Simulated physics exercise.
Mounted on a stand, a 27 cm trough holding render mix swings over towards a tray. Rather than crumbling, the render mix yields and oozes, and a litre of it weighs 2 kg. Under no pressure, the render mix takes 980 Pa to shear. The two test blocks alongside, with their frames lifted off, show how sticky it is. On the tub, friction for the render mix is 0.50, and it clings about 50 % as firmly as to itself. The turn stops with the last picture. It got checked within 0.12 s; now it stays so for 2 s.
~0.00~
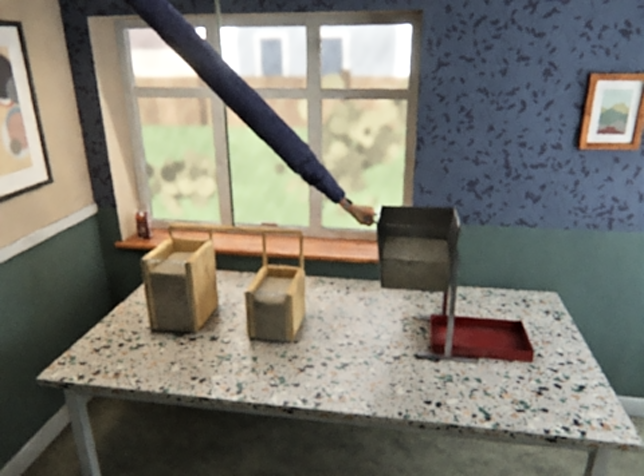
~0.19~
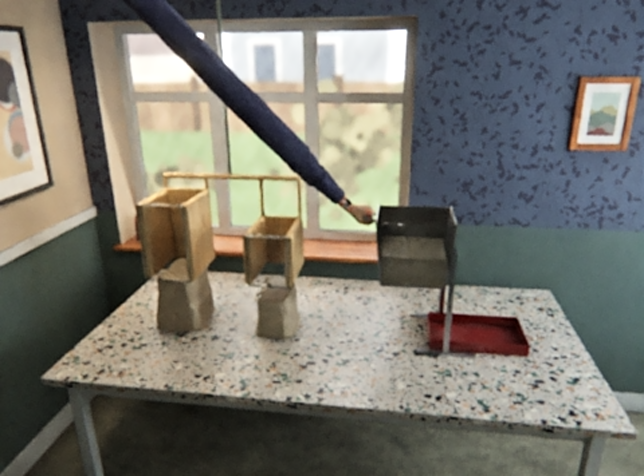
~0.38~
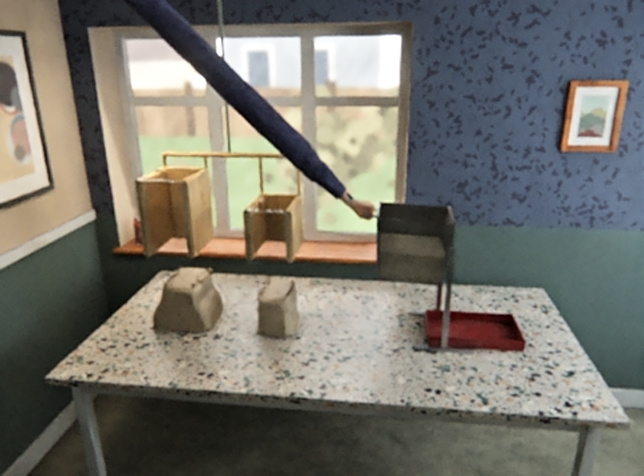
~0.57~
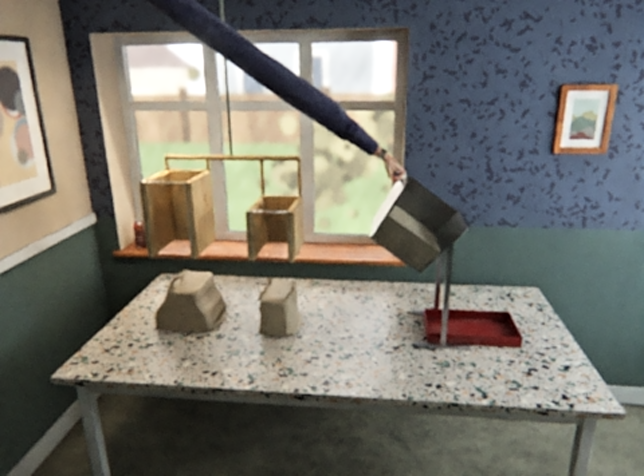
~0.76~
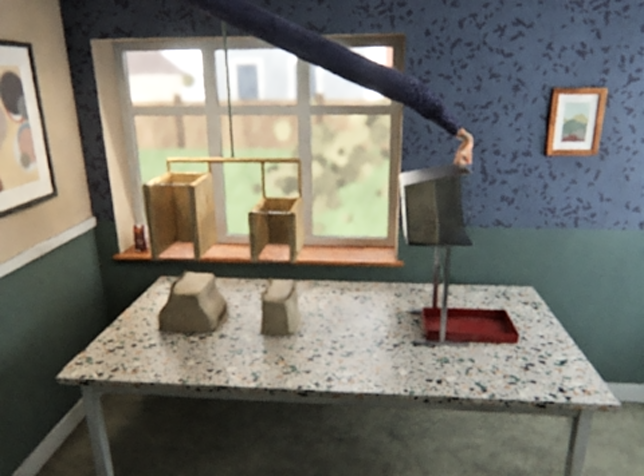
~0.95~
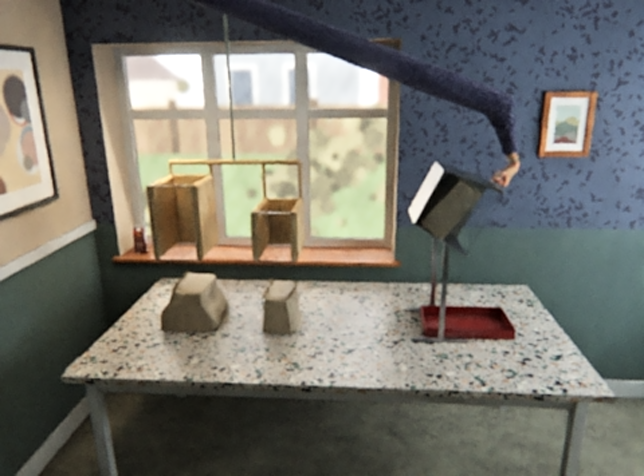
On a speckled table by a window, two joined wooden moulds lifted off two grey-brown blocks, the left one slumping lower, and then a long blue-sleeved arm turned a dark trough over clockwise above a red tray.
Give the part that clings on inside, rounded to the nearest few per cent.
The part that clings on inside is close to 0 %.
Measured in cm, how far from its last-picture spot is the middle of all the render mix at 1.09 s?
Looks like around 15 cm to me.
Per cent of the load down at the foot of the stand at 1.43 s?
Some 70 per cent.
By 1.09 s, the tub is at 116 degrees and holds 65 %.
By 1.26 s, the tub is at 116 degrees and holds 0 %.
By 1.43 s, the tub is at 116 degrees and holds 0 %.
By 1.60 s, the tub is at 116 degrees and holds 0 %.
By 2.95 s, at the end, the tub is at 116 degrees and holds 0 %.
